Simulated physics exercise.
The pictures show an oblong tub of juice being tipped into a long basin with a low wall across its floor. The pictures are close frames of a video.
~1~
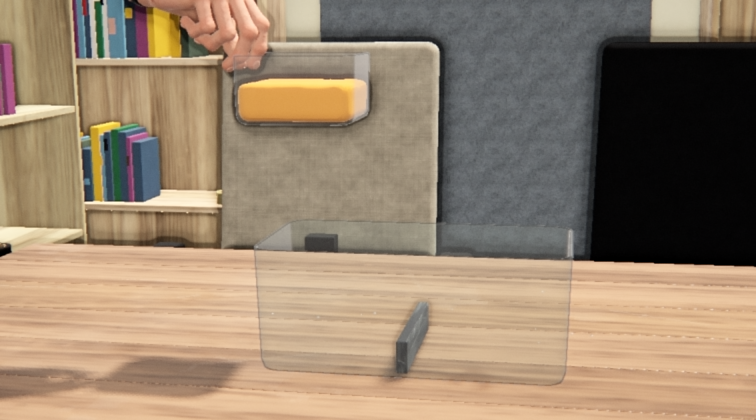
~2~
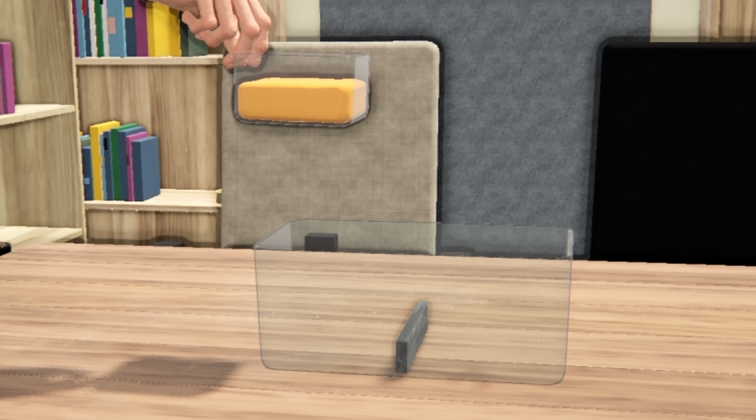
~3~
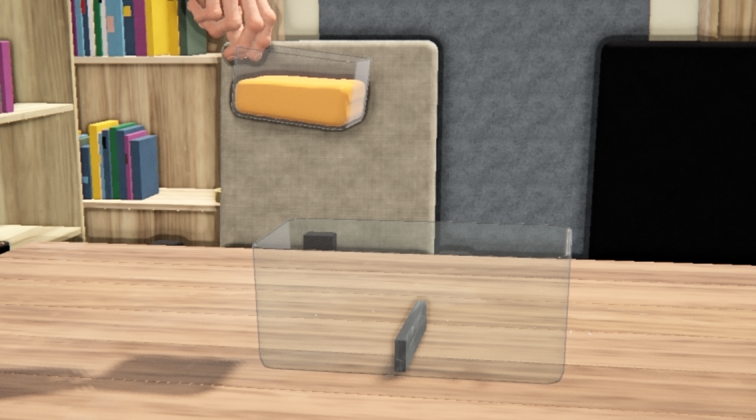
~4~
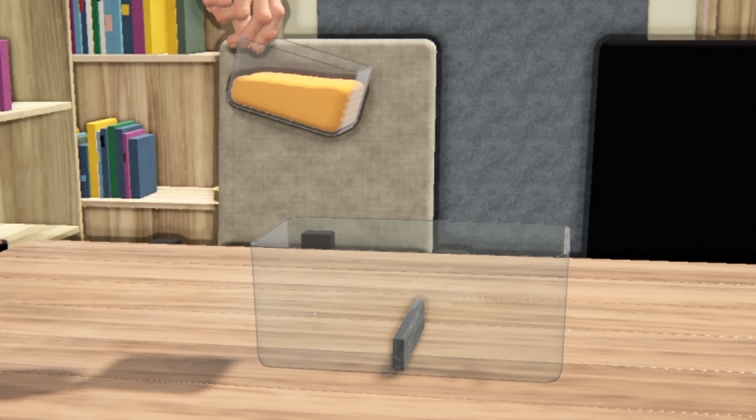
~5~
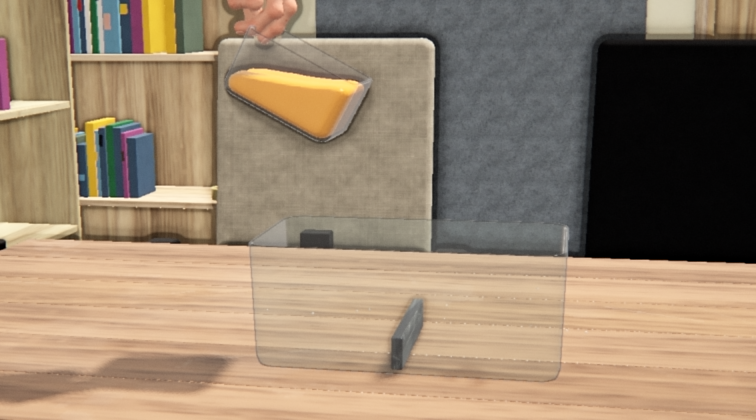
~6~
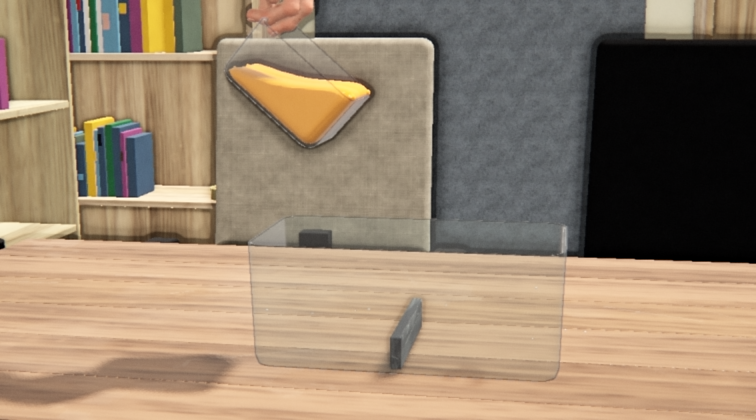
At a wooden table, a hand tilting a clear tub of orange juice steadily rightward above a long, empty transparent basin.
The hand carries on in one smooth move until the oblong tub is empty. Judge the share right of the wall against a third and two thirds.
In the end between a third and two thirds is right of the wall.
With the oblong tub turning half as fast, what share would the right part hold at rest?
It comes to 55 per cent or so.
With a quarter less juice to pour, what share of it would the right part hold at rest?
Roughly 25 in a hundred.
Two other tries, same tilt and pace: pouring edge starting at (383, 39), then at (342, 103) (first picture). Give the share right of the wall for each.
First some 70, then 10 per cent.
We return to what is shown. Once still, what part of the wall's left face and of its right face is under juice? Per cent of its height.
Left: 30 %. Right: 20 %.
A moment on, the oblong tub is tipped right over and 17 per cent is still to pour, 13 is left of the wall and 19 right of it.
Next, the oblong tub is tipped right over and 3 per cent is still to pour, 43 is left of the wall and 47 right of it.
Then the oblong tub is tipped right over and 0 per cent is still to pour, 52 is left of the wall and 45 right of it.
Later the oblong tub is tipped right over and 0 per cent is still to pour, 53 is left of the wall and 46 right of it.
Finally, 53 per cent lies left of the wall, 46 right of it and 1 outside.
